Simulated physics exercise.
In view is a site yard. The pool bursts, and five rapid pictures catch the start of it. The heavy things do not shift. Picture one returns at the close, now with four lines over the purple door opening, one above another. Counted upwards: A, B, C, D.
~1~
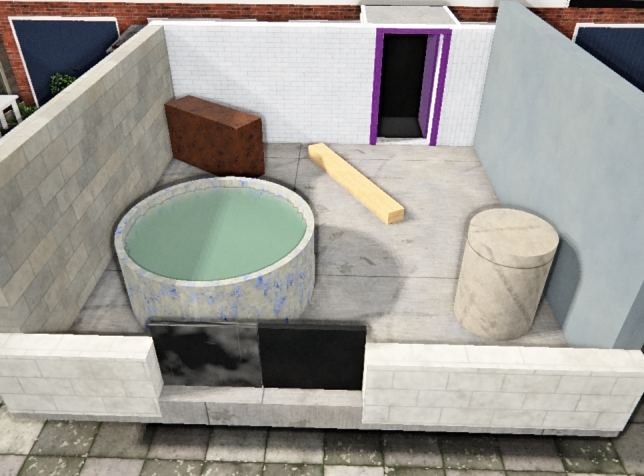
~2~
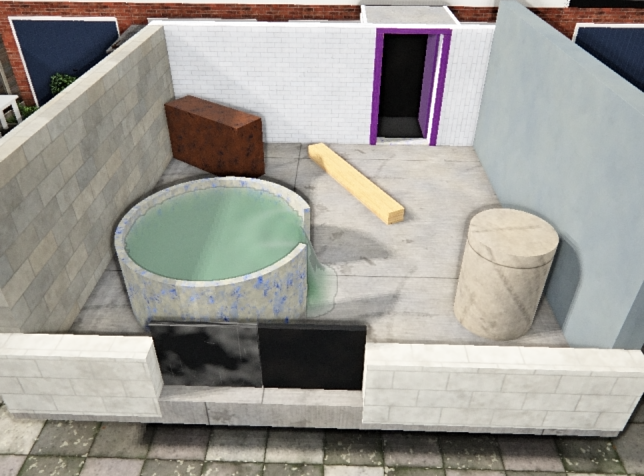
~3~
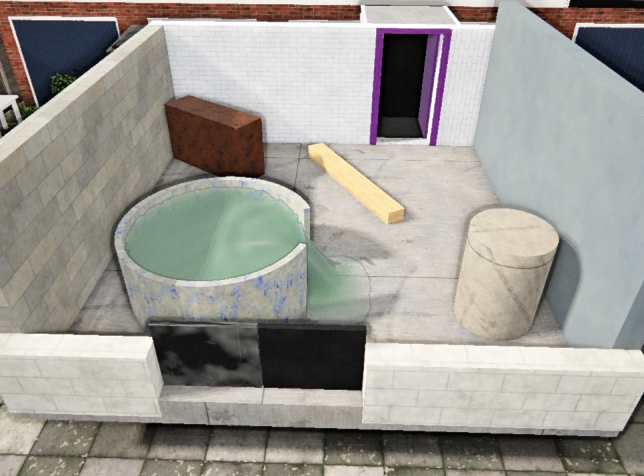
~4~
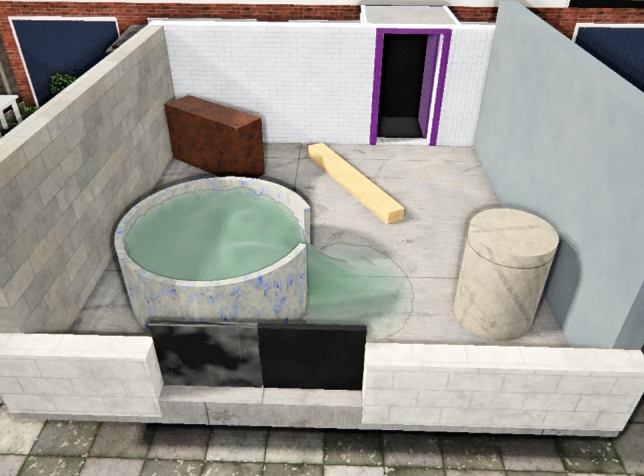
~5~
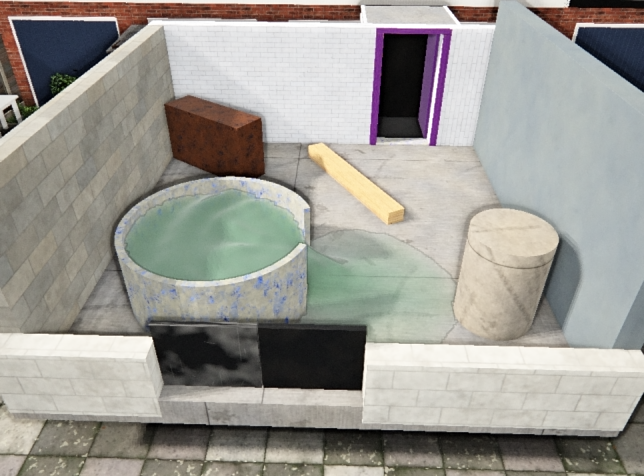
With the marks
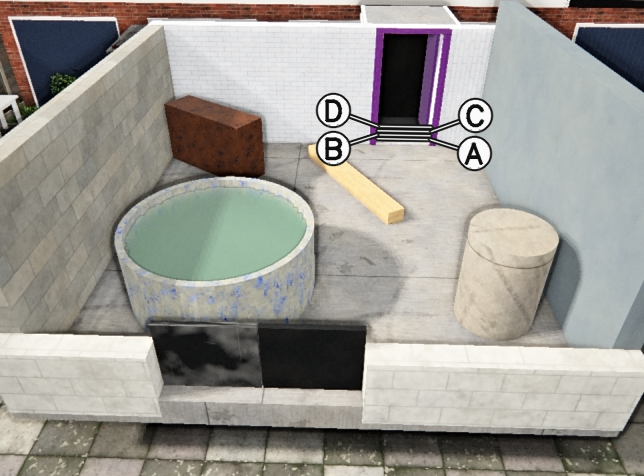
The footage shows a walled yard with a round stone pool of green water, a wooden beam and a stone cylinder; water pours through a gap in the pool's right side and spreads across the paving toward the cylinder.
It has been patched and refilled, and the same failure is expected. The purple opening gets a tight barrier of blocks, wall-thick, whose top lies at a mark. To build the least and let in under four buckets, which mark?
I would pick height B.
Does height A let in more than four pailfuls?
Yes, that goes wrong.
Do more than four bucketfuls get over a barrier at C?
No, not at all.
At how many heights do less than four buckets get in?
Three of the four.
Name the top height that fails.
A it is.
On the marked copy, A at (403, 139); B at (403, 135); C at (404, 131); D at (404, 126); from the bottom up A, B, C, D.
Choosing A, about 8 bucketfuls get in.
Choosing B, a splash gets over, under a bucket.
Choosing C, nothing gets over.
Choosing D, nothing gets over.
